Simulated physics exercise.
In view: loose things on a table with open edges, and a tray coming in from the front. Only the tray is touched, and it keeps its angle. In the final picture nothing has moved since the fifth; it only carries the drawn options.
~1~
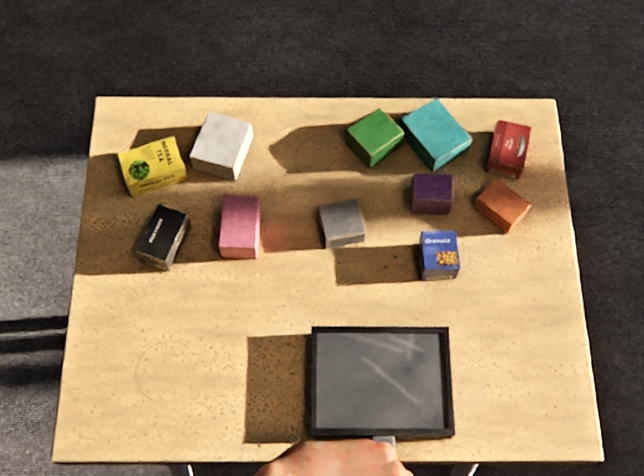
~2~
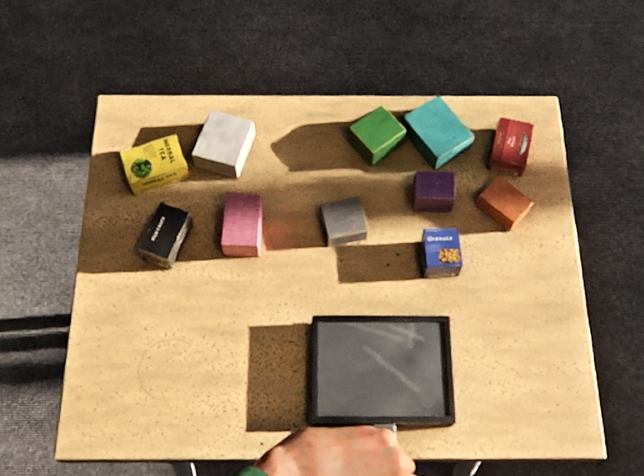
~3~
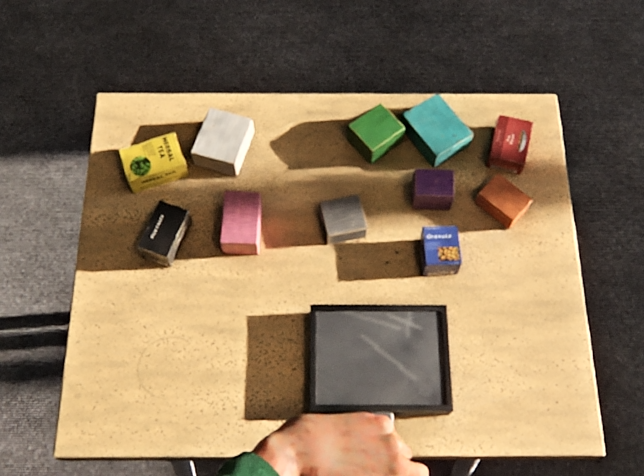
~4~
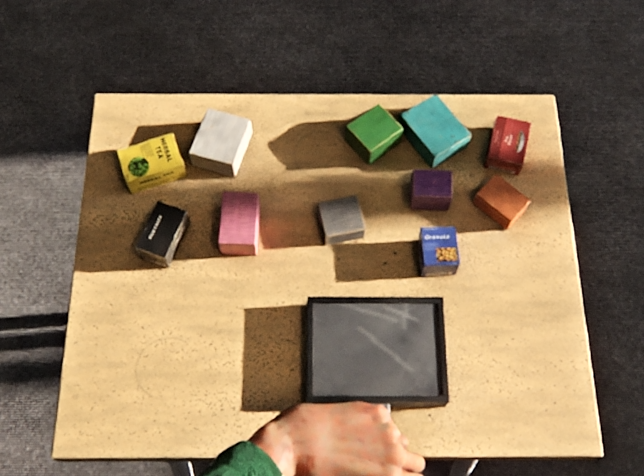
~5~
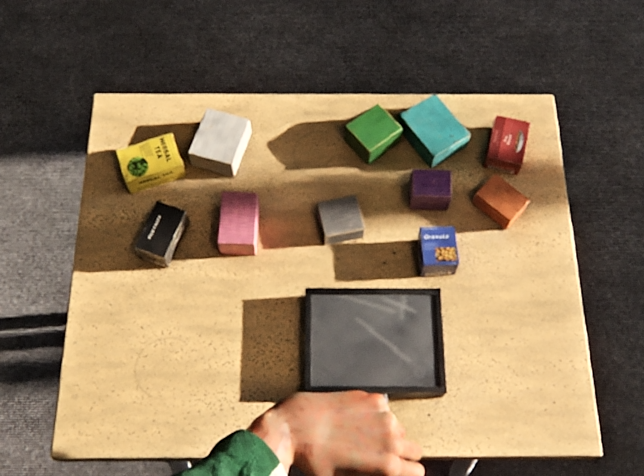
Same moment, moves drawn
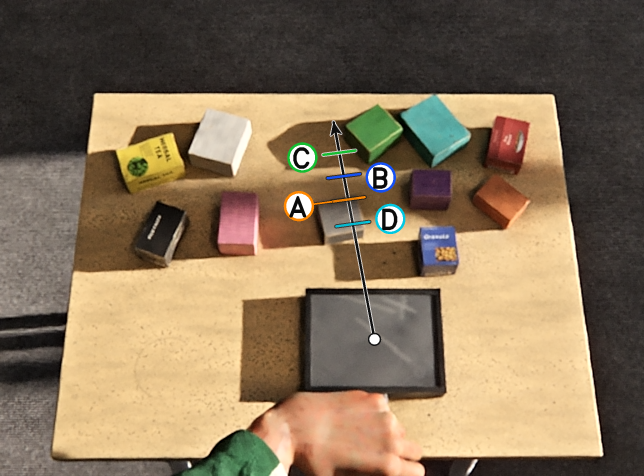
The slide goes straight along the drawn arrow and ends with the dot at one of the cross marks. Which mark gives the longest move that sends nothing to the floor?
C.
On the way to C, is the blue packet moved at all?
By then, yes.
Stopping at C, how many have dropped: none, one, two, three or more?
By then, none.
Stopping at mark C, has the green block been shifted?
By then, yes.
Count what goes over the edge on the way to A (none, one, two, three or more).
In all, none.
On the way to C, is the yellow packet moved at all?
No.
On the marked copy, A at (348, 199); B at (344, 176); C at (340, 153); D at (353, 224); the arrow from (375, 339) to (334, 122); the white dot at (375, 339).
Taking C. A third of the way, tray (361, 271); purple block (432, 183); blue packet (445, 215).
Two thirds of the way, tray (348, 203); turquoise block (439, 125); grey block (324, 142).
When it is over, tray (339, 157); green block (376, 97); grey block (316, 99); nothing has fallen.
As for the rest, A is safe but short; B is safe but short; D is safe but short.
